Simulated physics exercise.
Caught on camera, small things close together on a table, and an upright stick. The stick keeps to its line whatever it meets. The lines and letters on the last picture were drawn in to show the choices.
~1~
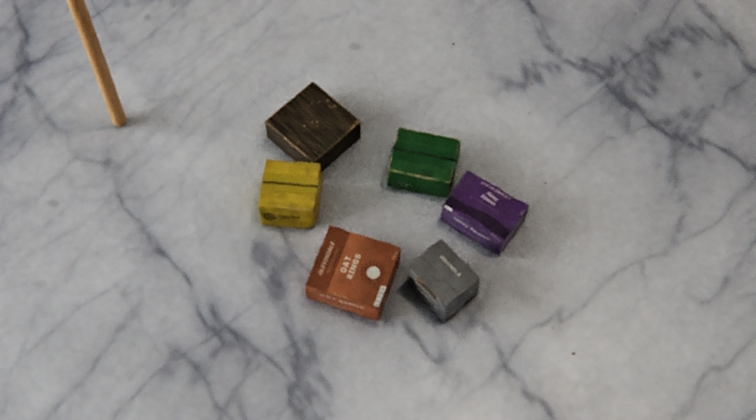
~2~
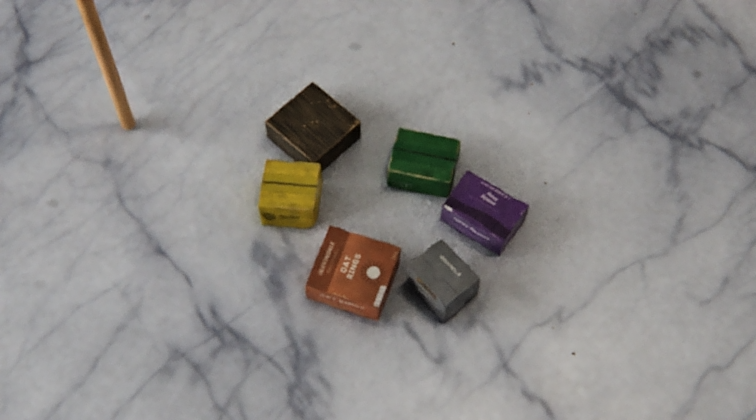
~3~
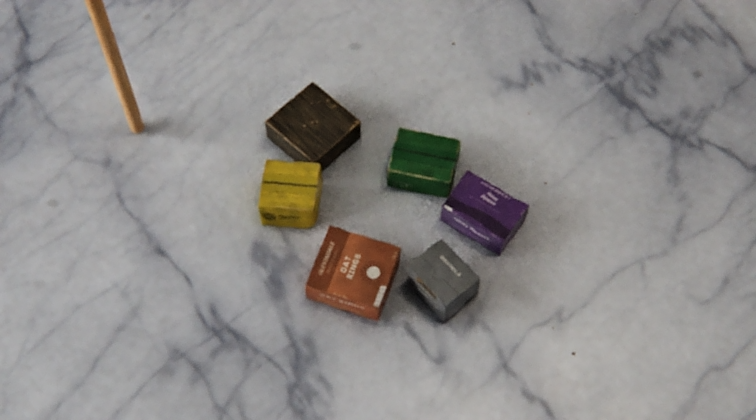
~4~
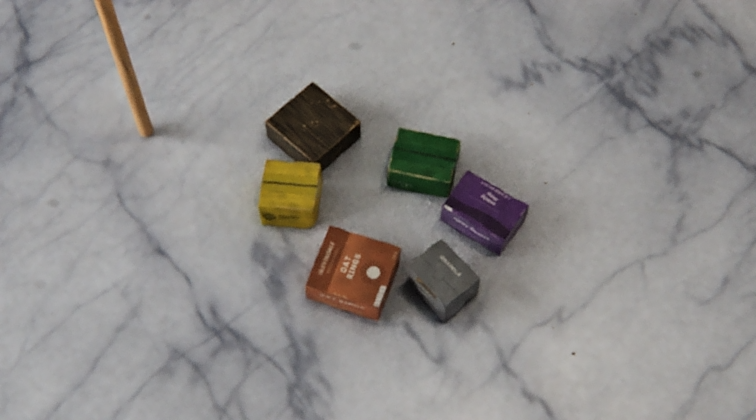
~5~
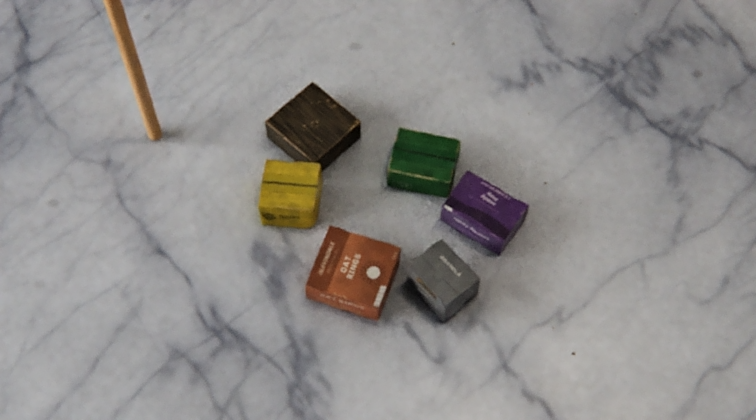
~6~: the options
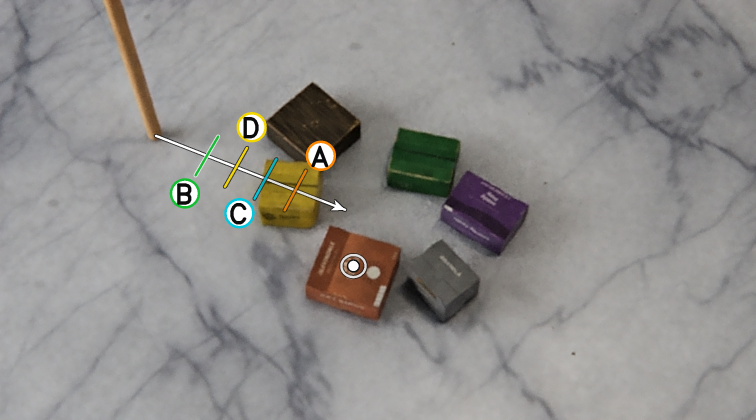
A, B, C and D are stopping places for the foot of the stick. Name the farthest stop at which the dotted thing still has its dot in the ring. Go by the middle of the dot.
Up to mark A.
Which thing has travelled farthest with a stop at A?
It is the yellow box.
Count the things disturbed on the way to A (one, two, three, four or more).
In all, one.
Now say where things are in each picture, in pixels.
The first frame shows purple packet (484, 213); black block (313, 130); orange packet (354, 274).
The second frame shows orange packet (354, 274); grey packet (442, 281).
The third frame shows green box (424, 164); yellow box (291, 194).
The fourth frame shows purple packet (484, 213); black block (313, 130).
The fifth frame shows orange packet (354, 274); grey packet (442, 281); green box (424, 164).
On the marked copy, A at (296, 191); B at (207, 156); C at (265, 178); D at (236, 167); the arrow from (156, 136) to (346, 210); the white dot at (354, 266).
Following A. Soon after the start, foot of the stick (206, 156).
Later, foot of the stick (258, 176).
In the end, foot of the stick (296, 191); yellow box (312, 211); the dot is still in its ring.
As for the rest, B keeps the dot in but is short; C keeps the dot in but is short; D keeps the dot in but is short.
